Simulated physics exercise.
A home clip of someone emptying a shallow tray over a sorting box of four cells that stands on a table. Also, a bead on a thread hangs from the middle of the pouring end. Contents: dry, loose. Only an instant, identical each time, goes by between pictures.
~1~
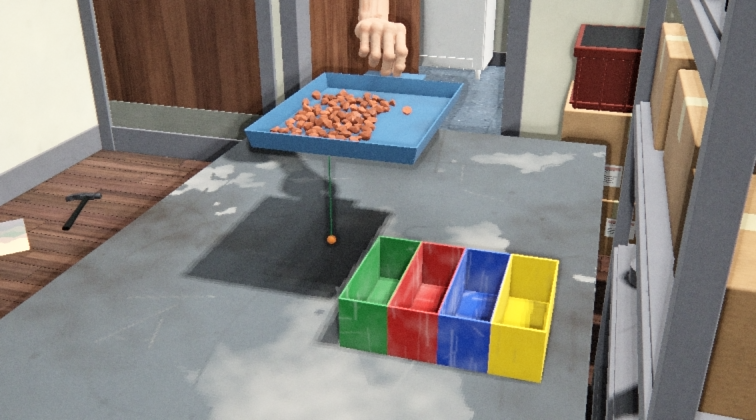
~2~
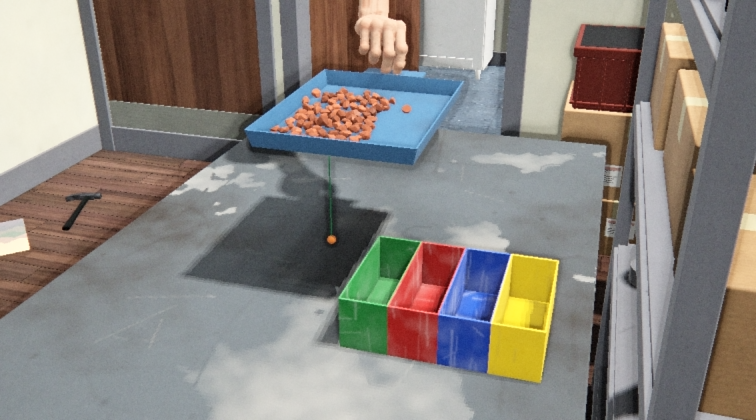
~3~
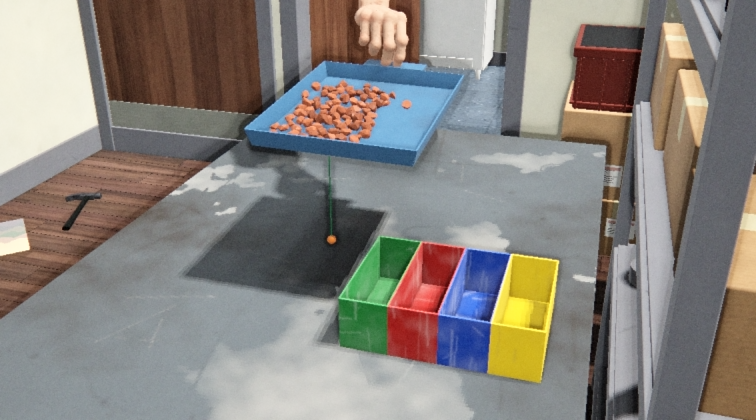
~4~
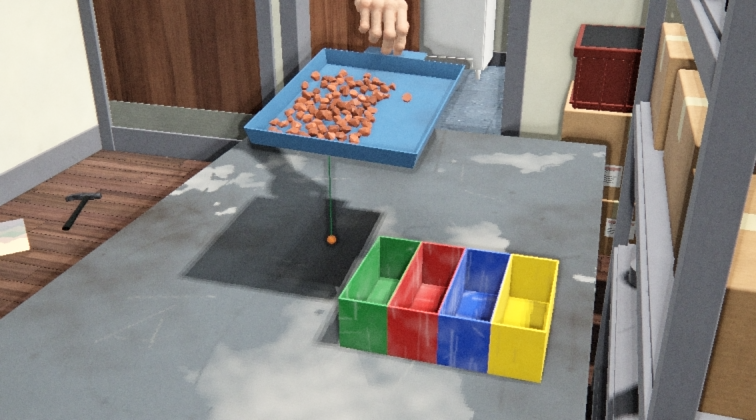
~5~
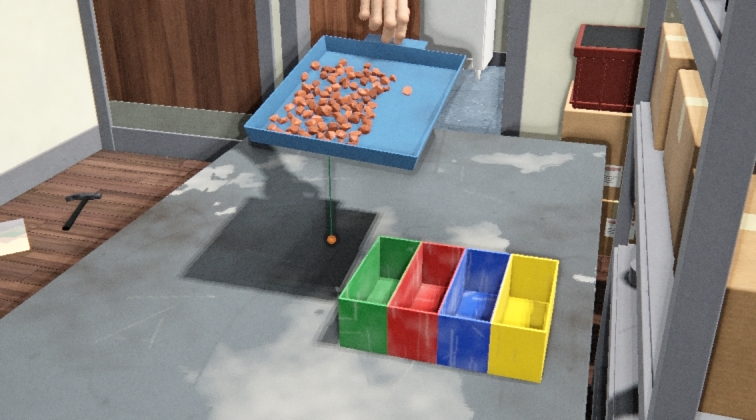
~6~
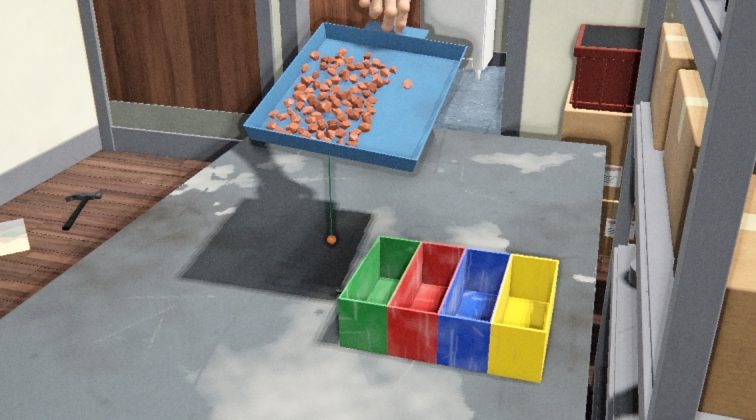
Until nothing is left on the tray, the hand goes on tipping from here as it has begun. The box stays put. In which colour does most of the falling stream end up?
Most of the stream ends up in the green cell.
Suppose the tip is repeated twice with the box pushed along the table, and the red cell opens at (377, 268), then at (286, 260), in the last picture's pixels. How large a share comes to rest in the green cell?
Trial 1 about 20 %, trial 2 about 0 %.
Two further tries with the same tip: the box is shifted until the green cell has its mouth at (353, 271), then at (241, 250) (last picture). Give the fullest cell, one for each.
Attempt 1 - the cell in red; attempt 2 - the cell in yellow.
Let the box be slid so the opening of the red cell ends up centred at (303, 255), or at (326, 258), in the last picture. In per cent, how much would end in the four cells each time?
First about 90, then 100 per cent.
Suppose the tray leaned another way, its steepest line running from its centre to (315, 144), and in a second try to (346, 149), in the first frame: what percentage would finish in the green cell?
The first comes to 0 %, while the second comes to 30 %.
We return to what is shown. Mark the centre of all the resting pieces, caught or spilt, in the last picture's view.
Once nothing moves, the middle sits near (382, 314).
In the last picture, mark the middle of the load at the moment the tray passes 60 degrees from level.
Somewhere about pixel (355, 141).
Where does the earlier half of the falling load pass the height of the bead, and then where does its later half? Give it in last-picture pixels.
I'd place the first part at (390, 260) and the rest at (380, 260).
Soon, tray tipped steeply; nearly all on the tray; a stray few falling or outside the box.
A while on, tray tipped right over; about a third on the tray; about a quarter in the green cell; a small part in the red cell; a stray few in the blue cell; about a quarter falling or outside the box.
Towards the end, tray tipped past a quarter turn; about half in the green cell; about a quarter in the red cell; a stray few in the blue cell; about a quarter falling or outside the box.
Finally, tray tipped past a quarter turn; about half in the green cell; about a quarter in the red cell; a stray few in the blue cell; none in the yellow cell; about a quarter outside the box.
